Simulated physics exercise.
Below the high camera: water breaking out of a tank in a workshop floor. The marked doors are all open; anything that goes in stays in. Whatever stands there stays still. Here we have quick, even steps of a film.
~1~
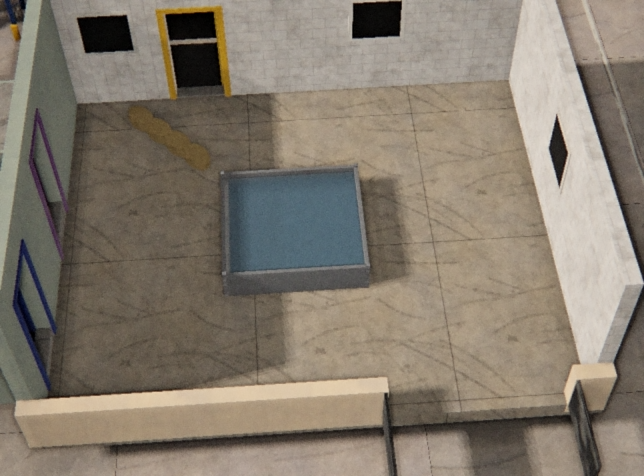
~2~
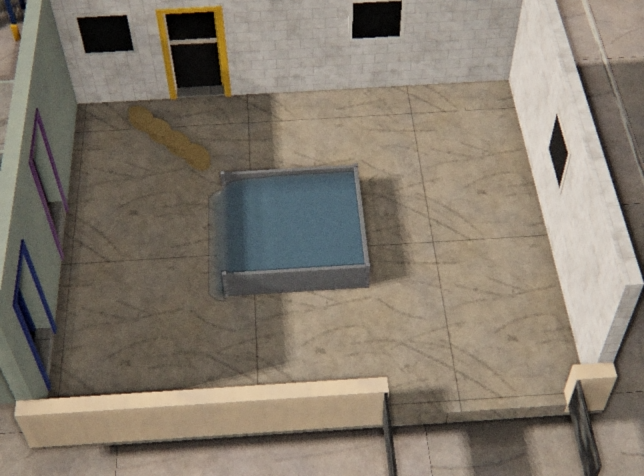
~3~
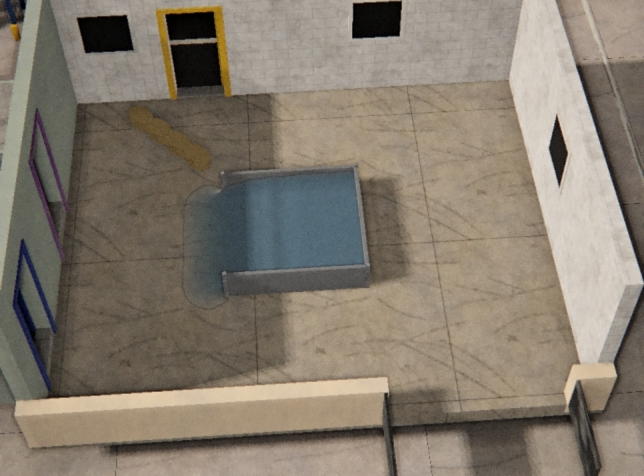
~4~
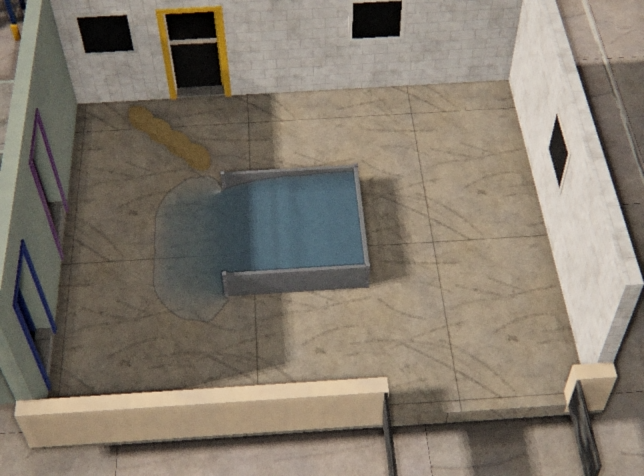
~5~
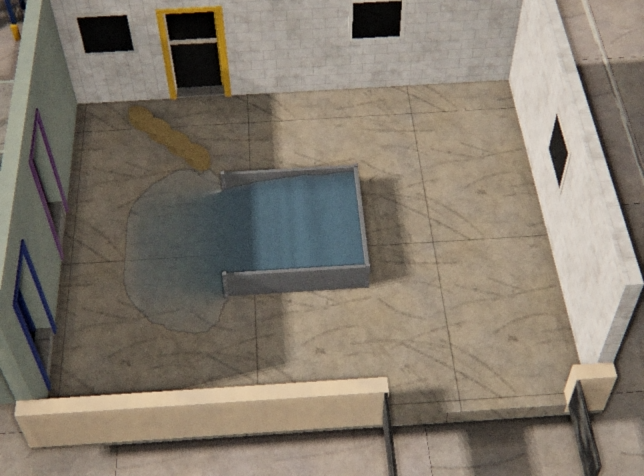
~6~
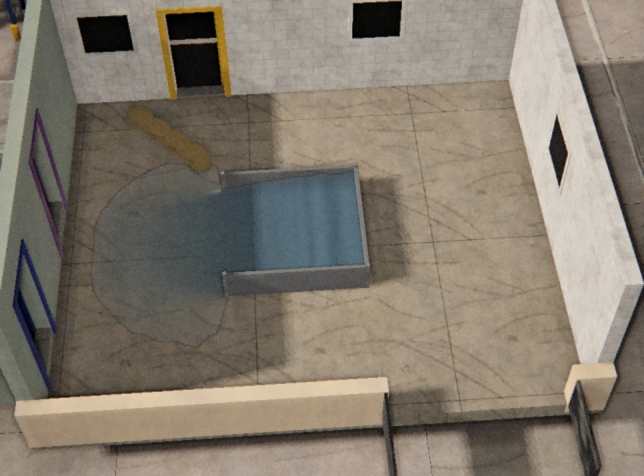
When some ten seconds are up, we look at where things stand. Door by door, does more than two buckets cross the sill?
Blue door: Up to two buckets. Purple door: Up to two buckets. Yellow door: Up to two buckets.
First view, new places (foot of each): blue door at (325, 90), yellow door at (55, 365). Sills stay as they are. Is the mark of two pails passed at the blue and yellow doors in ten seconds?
The blue one never reaches the limit, and the yellow one spills past the mark.
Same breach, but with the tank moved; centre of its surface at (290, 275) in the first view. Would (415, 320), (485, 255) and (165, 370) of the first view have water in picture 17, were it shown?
Spared, spared, soaked.
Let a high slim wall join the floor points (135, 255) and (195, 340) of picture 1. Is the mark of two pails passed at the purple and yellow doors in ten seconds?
Purple door: Below the line, yellow door: Below the line.
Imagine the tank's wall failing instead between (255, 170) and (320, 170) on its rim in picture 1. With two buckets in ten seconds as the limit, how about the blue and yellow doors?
The blue door remains below, and the yellow door exceeds the mark.
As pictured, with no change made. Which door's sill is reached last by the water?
Answer: The yellow door.
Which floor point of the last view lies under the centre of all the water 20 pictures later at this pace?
The water centres close to (155, 247).
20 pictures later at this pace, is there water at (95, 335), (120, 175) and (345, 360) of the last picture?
First spot submerged, second spot submerged, third spot spared.
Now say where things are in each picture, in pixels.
The tank at (293, 221) is whole and still, in the first picture.
Water pours out at (227, 236) and has run to (219, 297), in the second picture.
The front is at (204, 304), out from the gap at (227, 238), in the third picture.
Water pours out at (227, 238) and has run to (178, 309), in the fourth picture.
The front is at (148, 310), out from the gap at (227, 239), in the fifth picture.
Water pours out at (227, 239) and has run to (100, 289), in the sixth picture.
A moment on, water covers 20 % of the floor; the blue door not reached, the purple door wet at the sill, nothing in, the yellow door not reached.
Next, water covers 25 % of the floor; the blue door wet at the sill, nothing in, the purple door wet at the sill, nothing in, the yellow door not reached.
Then, water covers 30 % of the floor; the blue door wet at the sill, nothing in, the purple door wet at the sill, nothing in, the yellow door wet at the sill, nothing in.
Later, water covers 70 % of the floor; the blue door wet at the sill, nothing in, the purple door wet at the sill, nothing in, the yellow door under two buckets in.
In the end, water covers 90 % of the floor; the blue door wet at the sill, nothing in, the purple door wet at the sill, nothing in, the yellow door under two buckets in.
